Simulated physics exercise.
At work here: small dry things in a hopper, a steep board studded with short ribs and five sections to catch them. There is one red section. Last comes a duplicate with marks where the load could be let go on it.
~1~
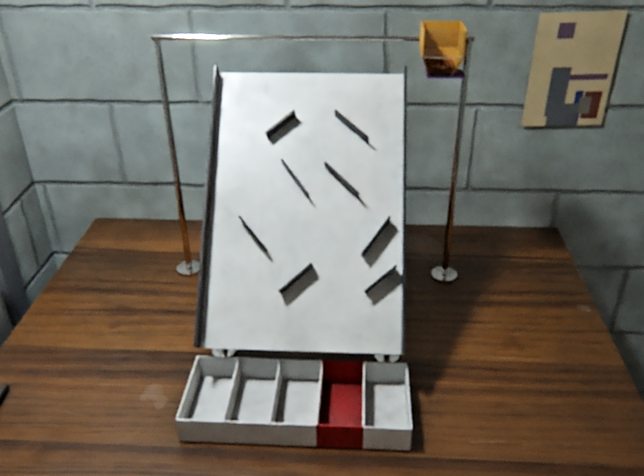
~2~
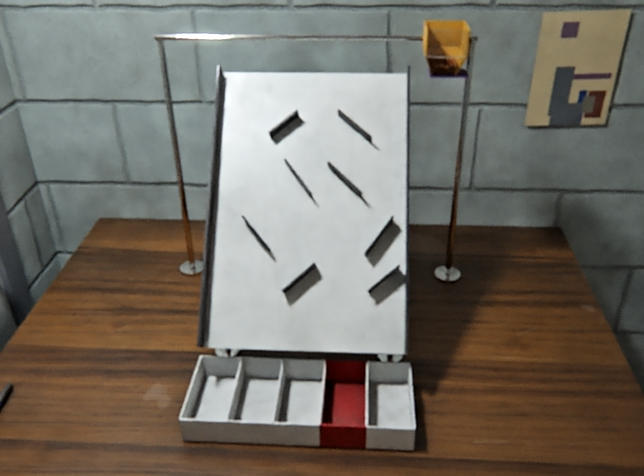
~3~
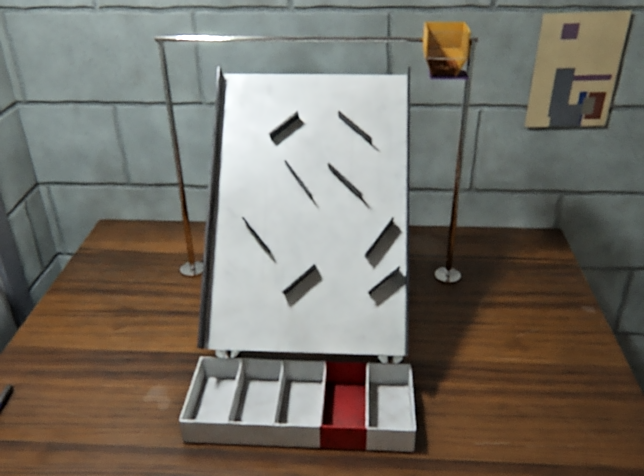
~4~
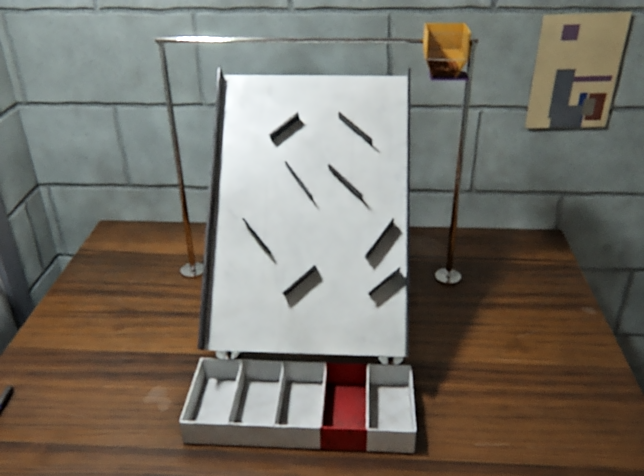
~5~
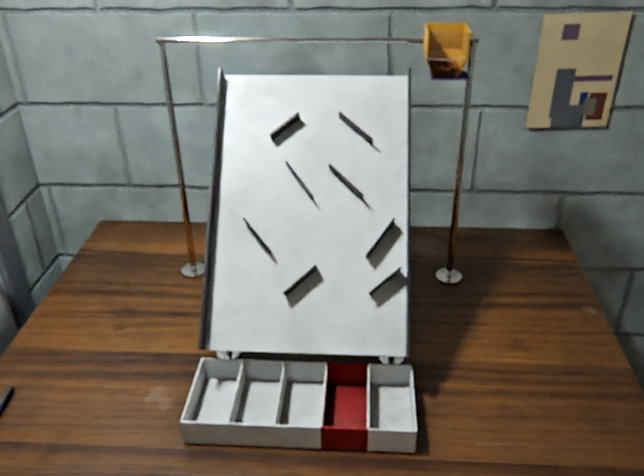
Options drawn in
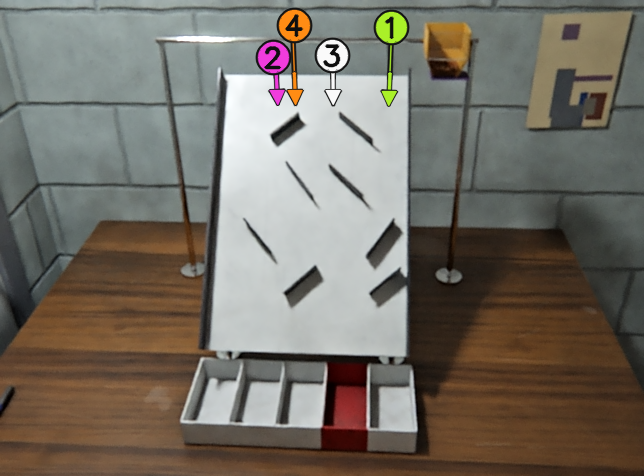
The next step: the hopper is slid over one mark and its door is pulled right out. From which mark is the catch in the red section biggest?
Mark 3 does it best.
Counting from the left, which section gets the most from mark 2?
The first from the left.
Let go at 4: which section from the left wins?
It is the first one.
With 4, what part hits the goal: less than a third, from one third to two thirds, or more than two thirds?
Mark 4 gives less than a third.
On the marked copy, mark 1 meets the board at (388, 100); mark 2 meets the board at (277, 99); mark 3 meets the board at (333, 99); mark 4 meets the board at (295, 99).
For mark 1, a small share in the red section, the bulk in other sections, only a few outside the box.
For mark 2, none at all in the red section, the bulk in other sections, a small share outside the box.
For mark 3, close to two thirds in the red section, close to a third in other sections, only a few outside the box.
For mark 4, a small share in the red section, the bulk in other sections, a small share outside the box.
